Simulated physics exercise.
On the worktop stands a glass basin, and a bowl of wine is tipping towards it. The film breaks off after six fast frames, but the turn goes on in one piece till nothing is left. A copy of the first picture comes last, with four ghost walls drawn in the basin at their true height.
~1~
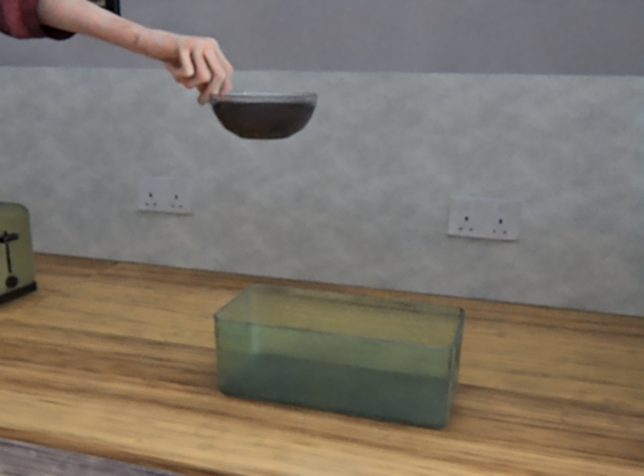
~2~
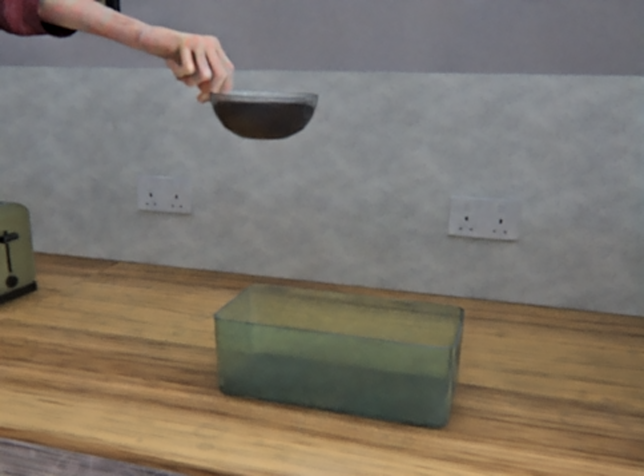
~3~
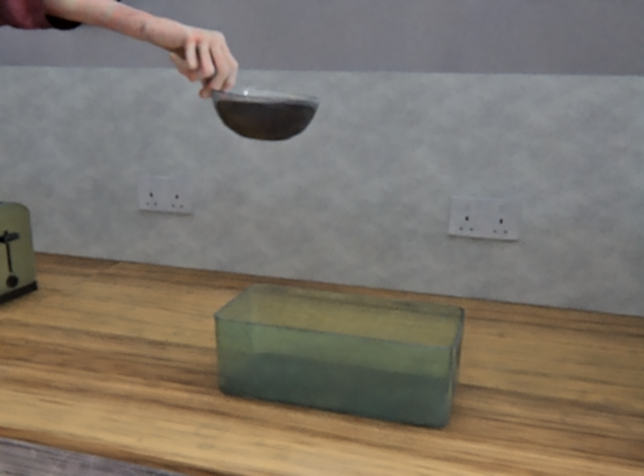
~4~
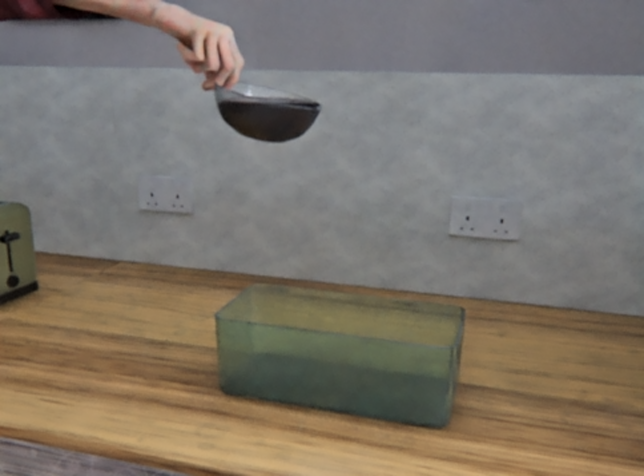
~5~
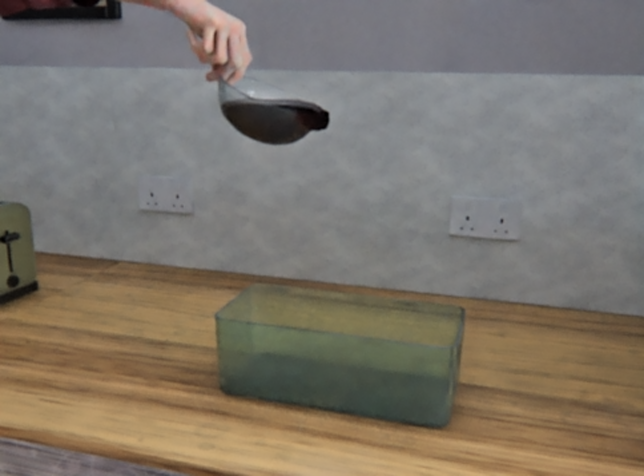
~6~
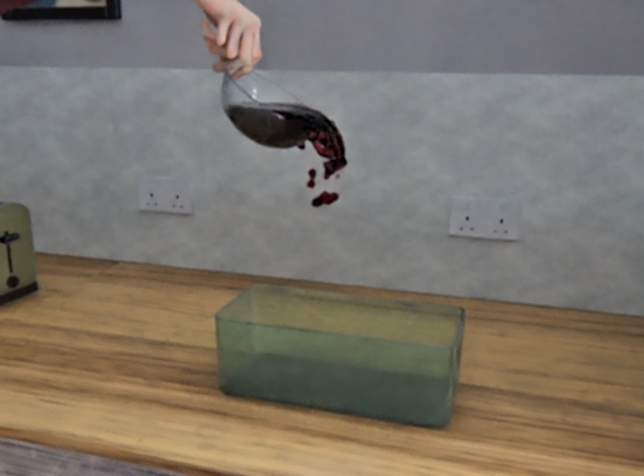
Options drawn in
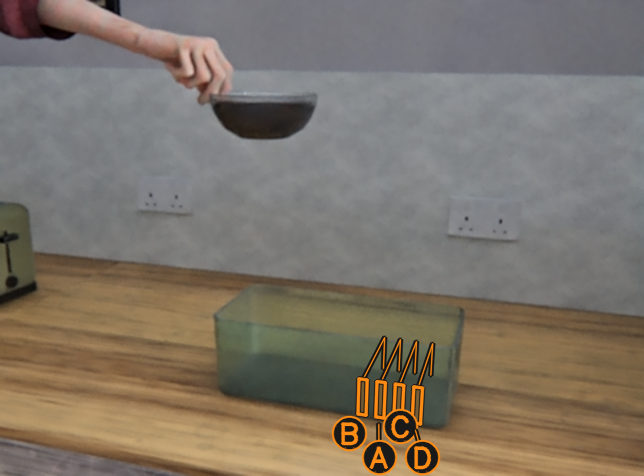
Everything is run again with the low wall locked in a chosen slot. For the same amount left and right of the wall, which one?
B is best.
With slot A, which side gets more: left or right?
The left one.
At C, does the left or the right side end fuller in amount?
More ends on the left.
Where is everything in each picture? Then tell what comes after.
Upright, lip at (313, 95); basin from (220, 390) to (449, 427); nothing has left yet, in the first frame.
Upright, lip at (314, 96); nothing has left yet, in the second frame.
Tipped about 6°, lip at (315, 100); nothing has left yet, in the third frame.
Tipped about 13°, lip at (317, 107); wine is over the lip, down to (317, 107), in the fourth frame.
Tipped about 22°, lip at (318, 116); wine is over the lip, down to (321, 128), in the fifth frame.
Tipped about 33°, lip at (316, 127); wine is over the lip, down to (319, 203), in the sixth frame.
In orange, A at (378, 423); B at (360, 421); C at (396, 426); D at (415, 429).
If A is chosen, about 81 % ends left of the wall and 16 % right of it; 3 % is lost outside.
If B is chosen, about 49 % ends left of the wall and 49 % right of it.
If C is chosen, about 94 % ends left of the wall and 4 % right of it; 3 % is lost outside.
If D is chosen, about 92 % ends left of the wall and 6 % right of it.
